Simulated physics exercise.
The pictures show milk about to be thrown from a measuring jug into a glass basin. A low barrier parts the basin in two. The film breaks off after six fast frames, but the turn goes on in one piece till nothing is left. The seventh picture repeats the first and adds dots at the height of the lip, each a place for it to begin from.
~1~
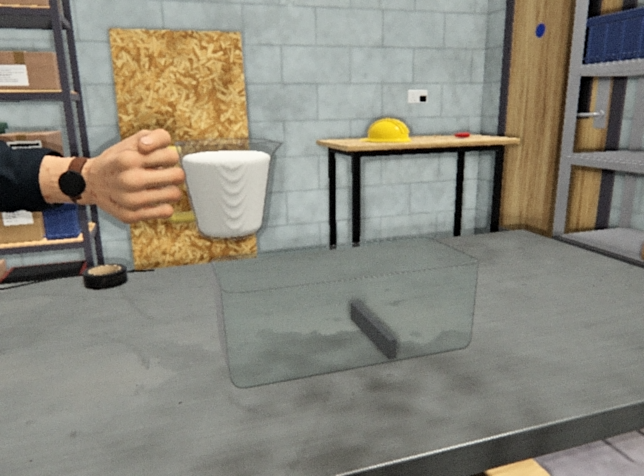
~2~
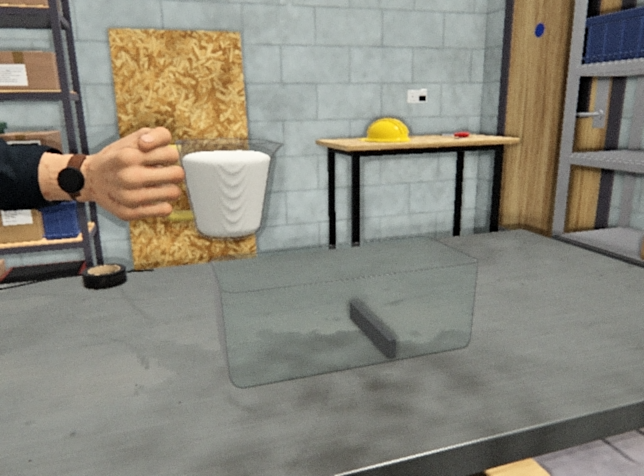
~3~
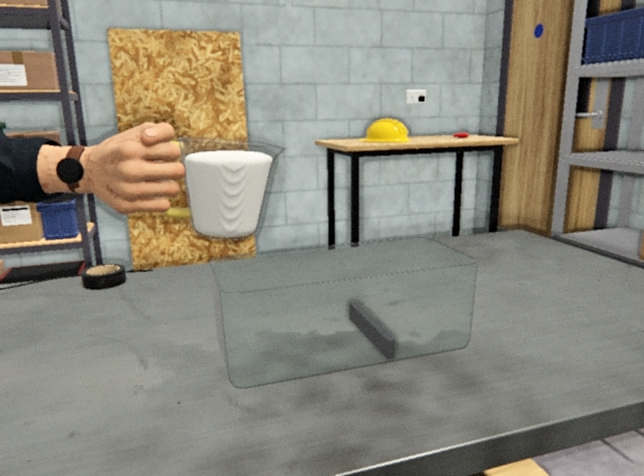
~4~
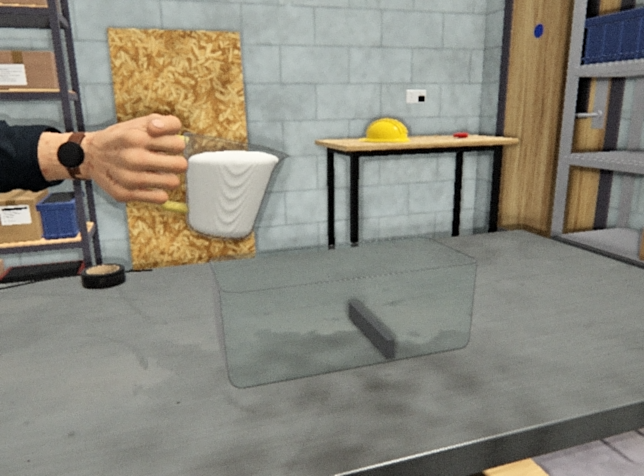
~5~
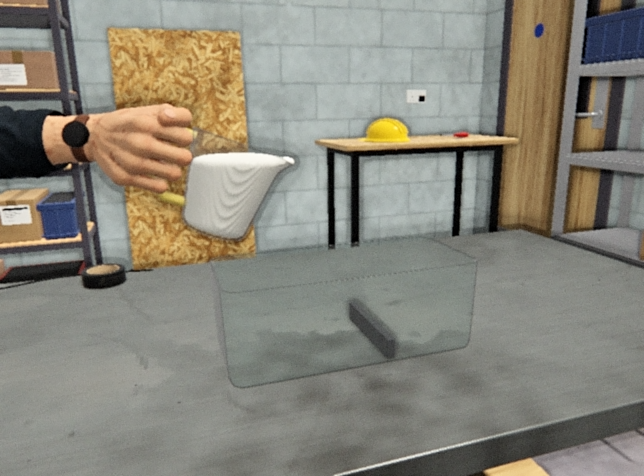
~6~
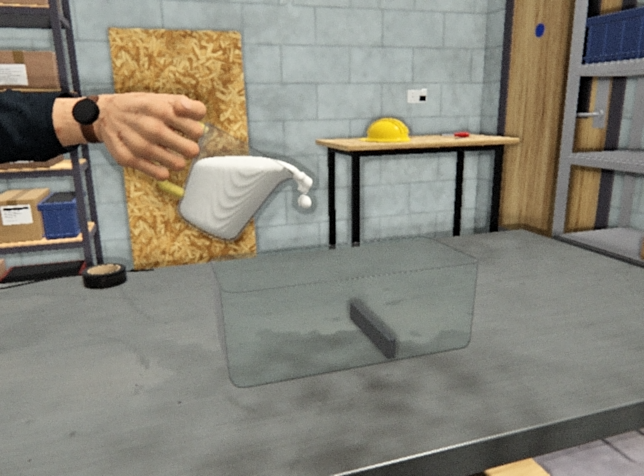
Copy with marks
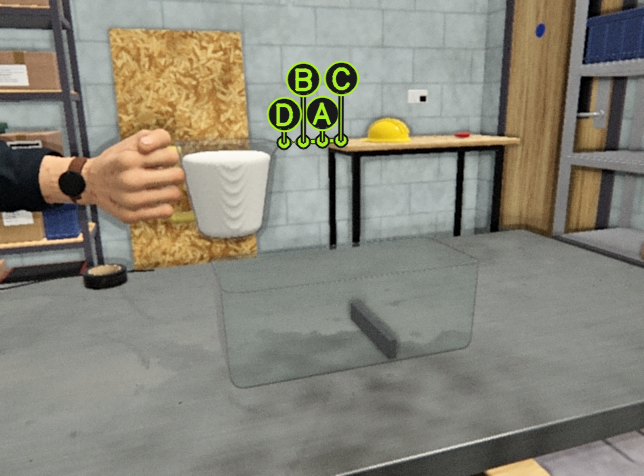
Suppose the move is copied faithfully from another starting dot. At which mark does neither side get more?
Best: A.
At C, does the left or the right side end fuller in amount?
The right one.
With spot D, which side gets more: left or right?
The left side.
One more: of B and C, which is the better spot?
It is C.
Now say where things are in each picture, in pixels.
The first picture shows upright, lip at (281, 142); basin from (230, 387) to (469, 344); top of the wall at (372, 319); nothing has left yet.
The second picture shows upright, lip at (282, 143); nothing has left yet.
The third picture shows tipped about 6°, lip at (284, 148); nothing has left yet.
The fourth picture shows tipped about 12°, lip at (288, 155); nothing has left yet.
The fifth picture shows tipped about 21°, lip at (292, 165); nothing has left yet.
The sixth picture shows tipped about 32°, lip at (295, 177); milk is over the lip, down to (305, 204).
In lime, A at (322, 141); B at (303, 141); C at (340, 140); D at (284, 142).
Choosing A, about 48 % ends left of the wall and 51 % right of it.
Choosing B, about 83 % ends left of the wall and 16 % right of it.
Choosing C, about 30 % ends left of the wall and 69 % right of it.
Choosing D, about 88 % ends left of the wall and 11 % right of it.
